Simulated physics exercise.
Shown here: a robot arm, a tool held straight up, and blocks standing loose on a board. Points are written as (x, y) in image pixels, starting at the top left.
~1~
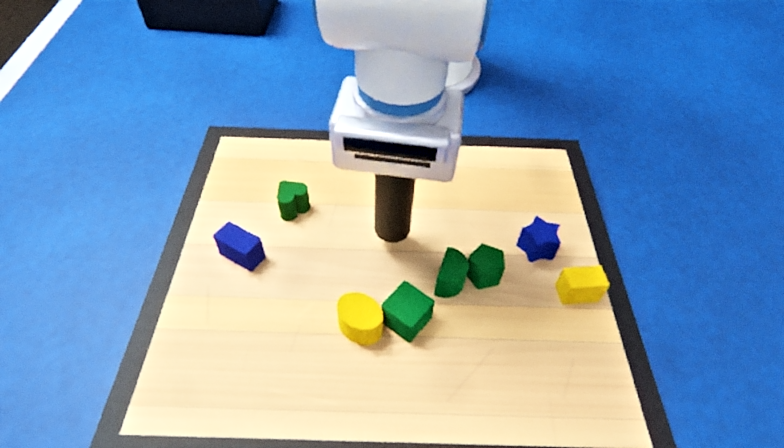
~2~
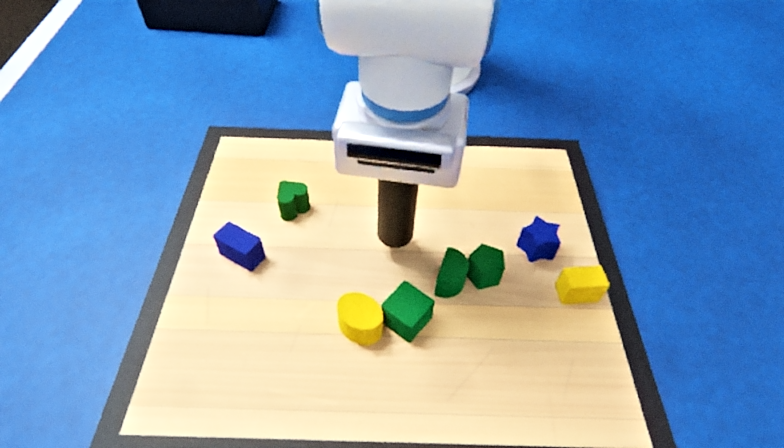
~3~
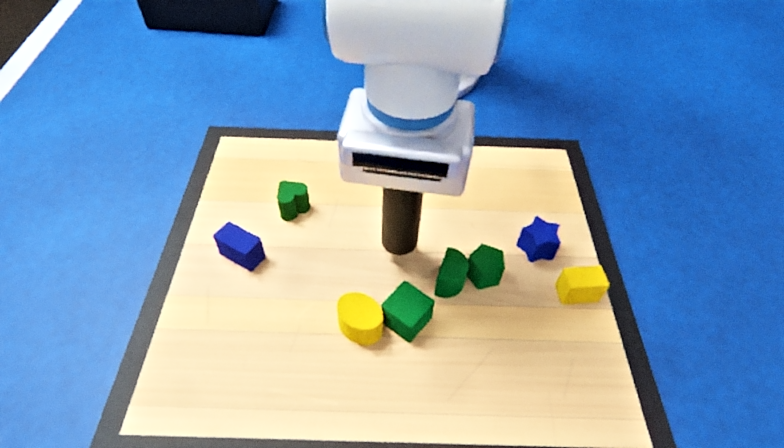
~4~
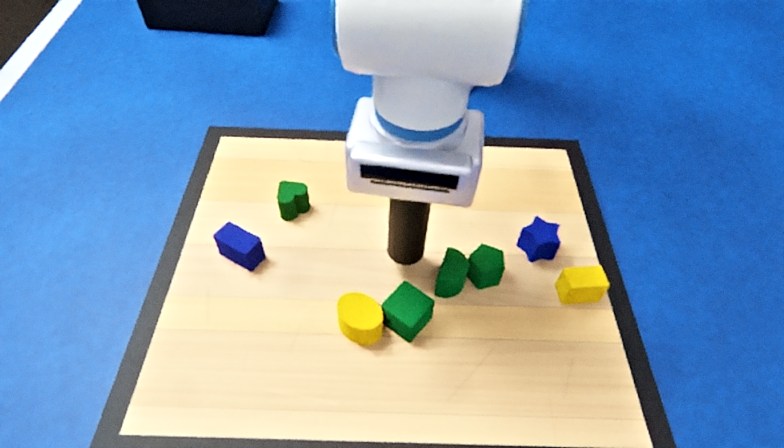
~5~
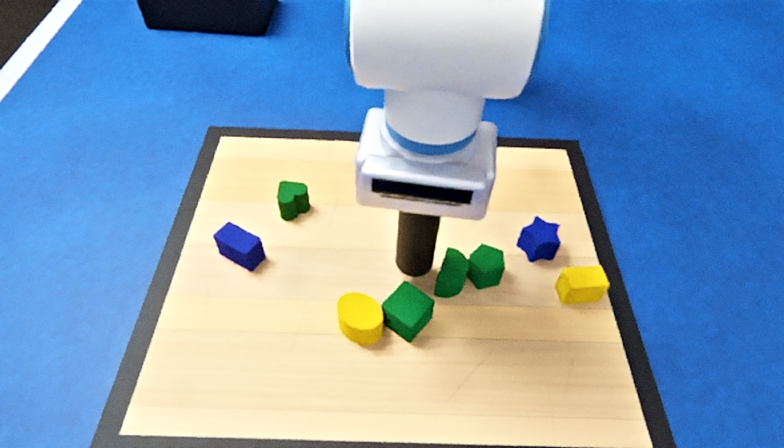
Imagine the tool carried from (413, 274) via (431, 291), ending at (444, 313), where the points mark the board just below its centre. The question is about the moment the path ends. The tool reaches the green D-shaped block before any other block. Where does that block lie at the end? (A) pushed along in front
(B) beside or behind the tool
B: Beside or behind the tool.
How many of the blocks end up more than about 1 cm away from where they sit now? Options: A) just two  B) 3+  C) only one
(C)
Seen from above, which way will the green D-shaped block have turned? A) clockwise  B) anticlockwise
It's B.
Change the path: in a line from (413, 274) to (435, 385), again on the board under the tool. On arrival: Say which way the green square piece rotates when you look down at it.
From above, the green square piece will be seen to turn clockwise.
The first path, step by step. Halfway along, tool at (434, 279); green D-shaped block at (466, 270), turned 40° anticlockwise.
At the end, tool at (447, 301); yellow oval block in place; green square piece at (408, 307), turned 15° clockwise; green D-shaped block at (470, 273), turned 50° anticlockwise; green five-sided block at (492, 257).
